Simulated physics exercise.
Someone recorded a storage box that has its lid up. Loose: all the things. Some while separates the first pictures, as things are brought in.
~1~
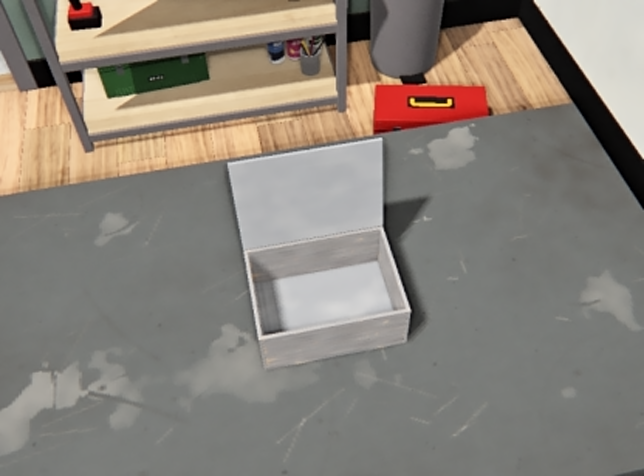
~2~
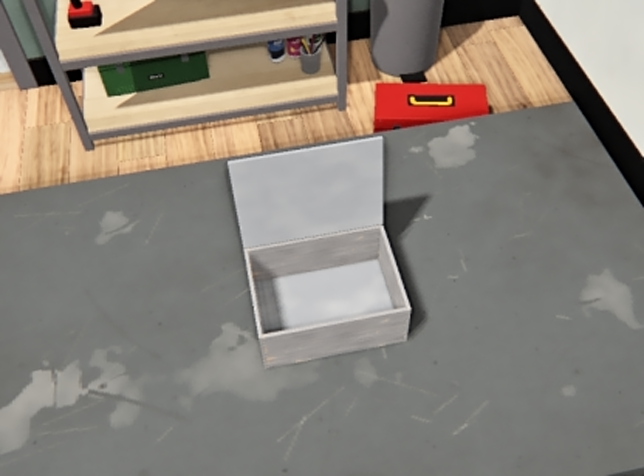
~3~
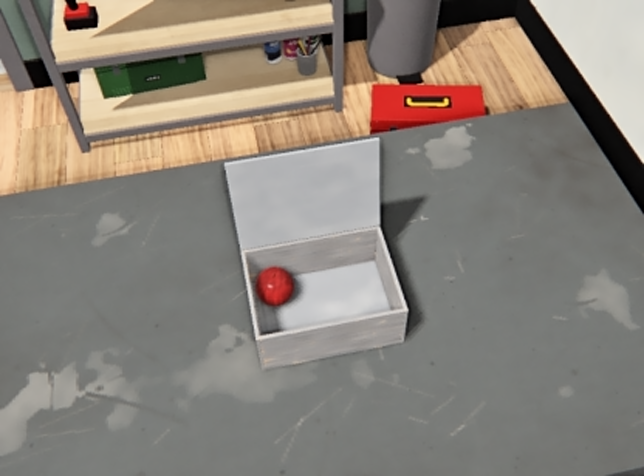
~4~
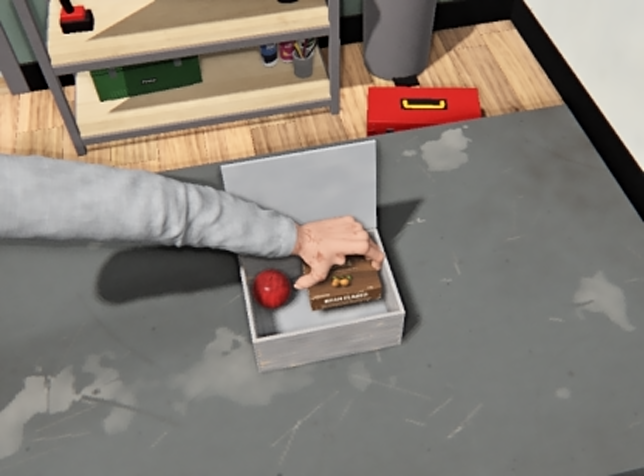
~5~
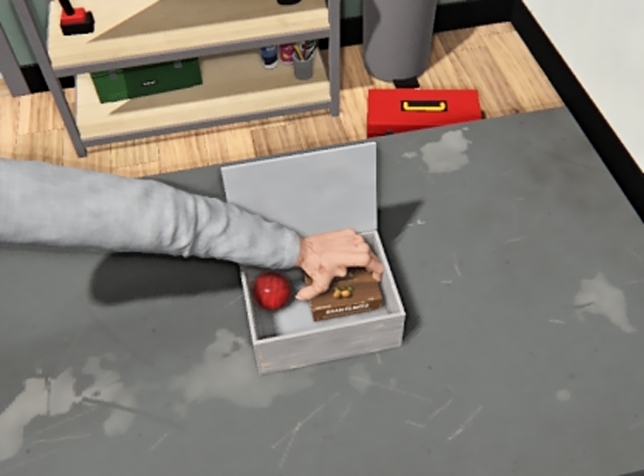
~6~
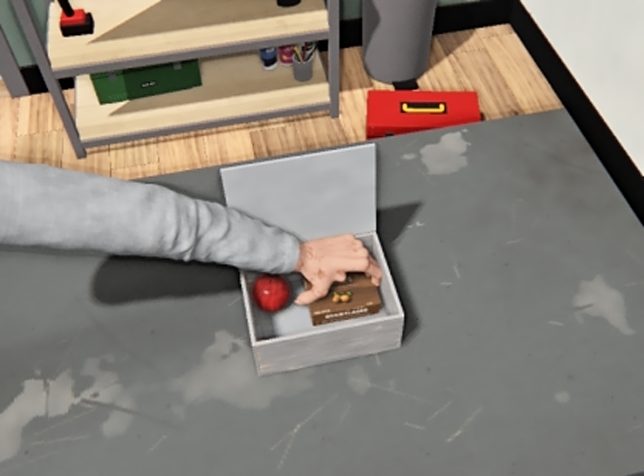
On a scuffed gray tabletop, an open storage box sits empty, then holds a red apple at its left side; a hand reaches in from the left and lowers a brown packet into the box beside the apple, still gripping it.
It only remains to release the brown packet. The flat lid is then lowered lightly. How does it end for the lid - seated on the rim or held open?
The lid reaches the rim.
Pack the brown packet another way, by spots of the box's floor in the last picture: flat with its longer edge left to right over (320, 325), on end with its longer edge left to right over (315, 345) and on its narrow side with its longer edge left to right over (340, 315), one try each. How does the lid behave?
Shut; open; open.
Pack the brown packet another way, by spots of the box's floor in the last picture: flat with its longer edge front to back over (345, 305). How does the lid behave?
Note: It lowers fully.
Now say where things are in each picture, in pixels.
In the first frame, the last thing is not in view yet.
In the second frame, the last thing is not in view yet.
In the third frame, the last thing is not in view yet; red apple (275, 287).
The fourth frame shows on its way; brown packet (340, 276); red apple (272, 289).
The fifth frame shows on its way; brown packet (342, 288); red apple (272, 291).
The sixth frame shows put in, still held; brown packet (341, 292); red apple (271, 293).
Then, 1.40 s after the last picture, lid 70° above the rim.
Then, 2.00 s after the last picture, lid 31° above the rim.
At rest, lid shut; both in place. Seen from the same camera at the end, brown packet near (341, 292).
